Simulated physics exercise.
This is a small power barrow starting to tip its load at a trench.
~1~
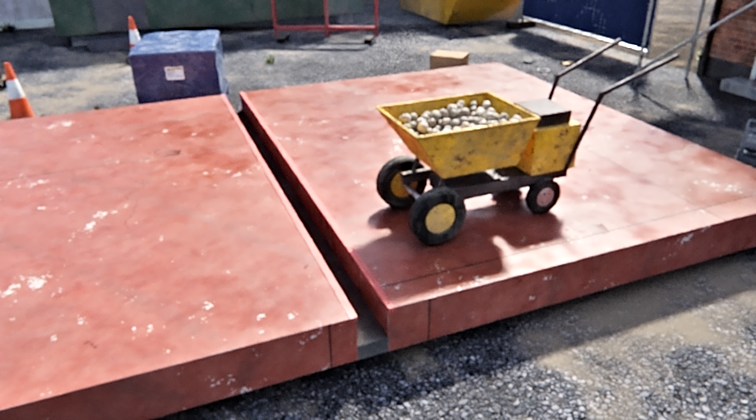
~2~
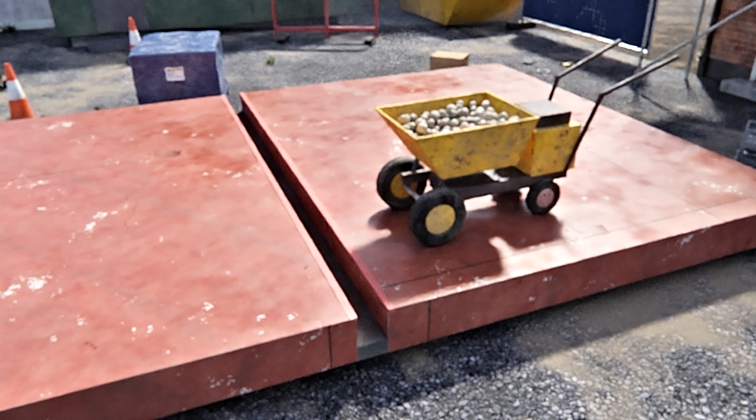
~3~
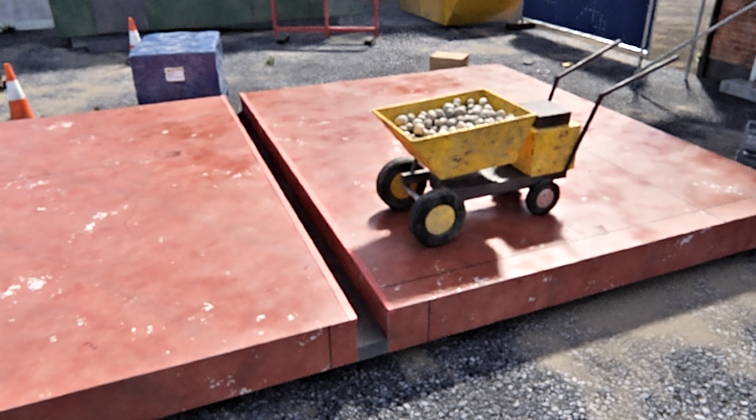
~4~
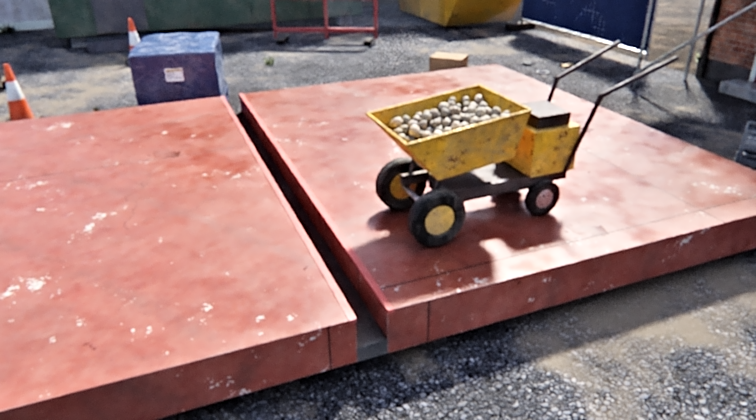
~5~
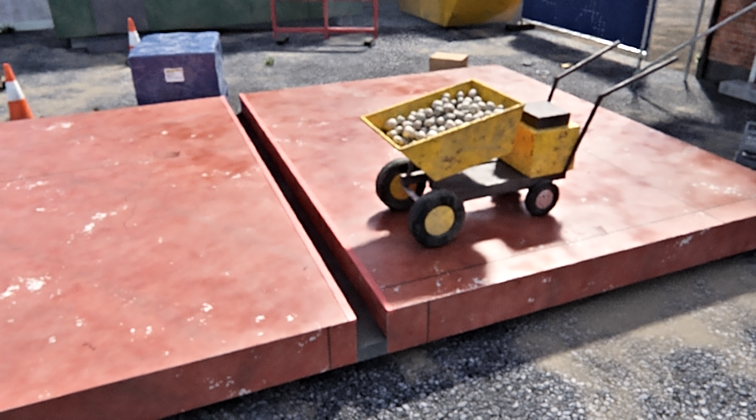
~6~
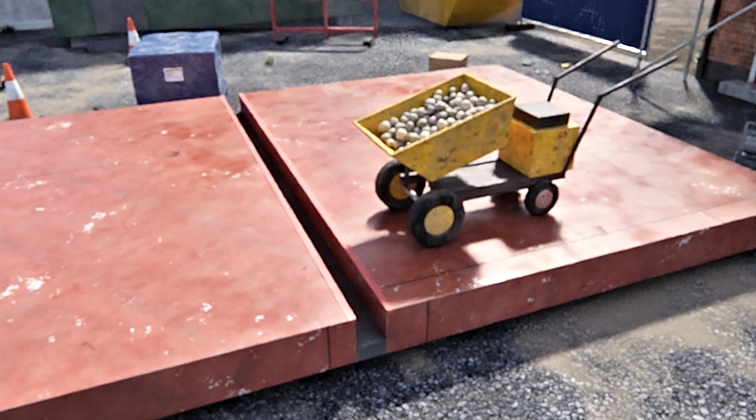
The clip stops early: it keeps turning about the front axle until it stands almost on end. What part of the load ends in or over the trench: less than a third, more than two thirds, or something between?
In the trench: From one third to two thirds.
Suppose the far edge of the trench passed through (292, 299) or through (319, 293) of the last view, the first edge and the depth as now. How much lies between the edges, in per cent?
First some 100, then 80 per cent.
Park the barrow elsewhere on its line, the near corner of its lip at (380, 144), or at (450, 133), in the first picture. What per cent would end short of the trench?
The first gives 0 %, the second 30 %.
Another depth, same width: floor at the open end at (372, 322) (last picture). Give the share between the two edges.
Near 30 %.
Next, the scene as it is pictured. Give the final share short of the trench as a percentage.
Some 0 per cent.
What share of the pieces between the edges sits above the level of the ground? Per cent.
Some 25 per cent.
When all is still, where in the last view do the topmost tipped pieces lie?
Near (319, 230).
Shortly afterwards, skip tipped steeply; the whole lot in the skip.
Next, skip tipped steeply; all but a few in the skip; only a few in or heaped over the trench; only a few beyond it; only a few falling.
Some moments later, skip tipped right over; near a third in the skip; near a quarter in or heaped over the trench; near a third beyond it; only a few falling.
In the end, skip tipped right over; only a few in the skip; only a few short of the trench; near half in or heaped over the trench; near a third beyond it.
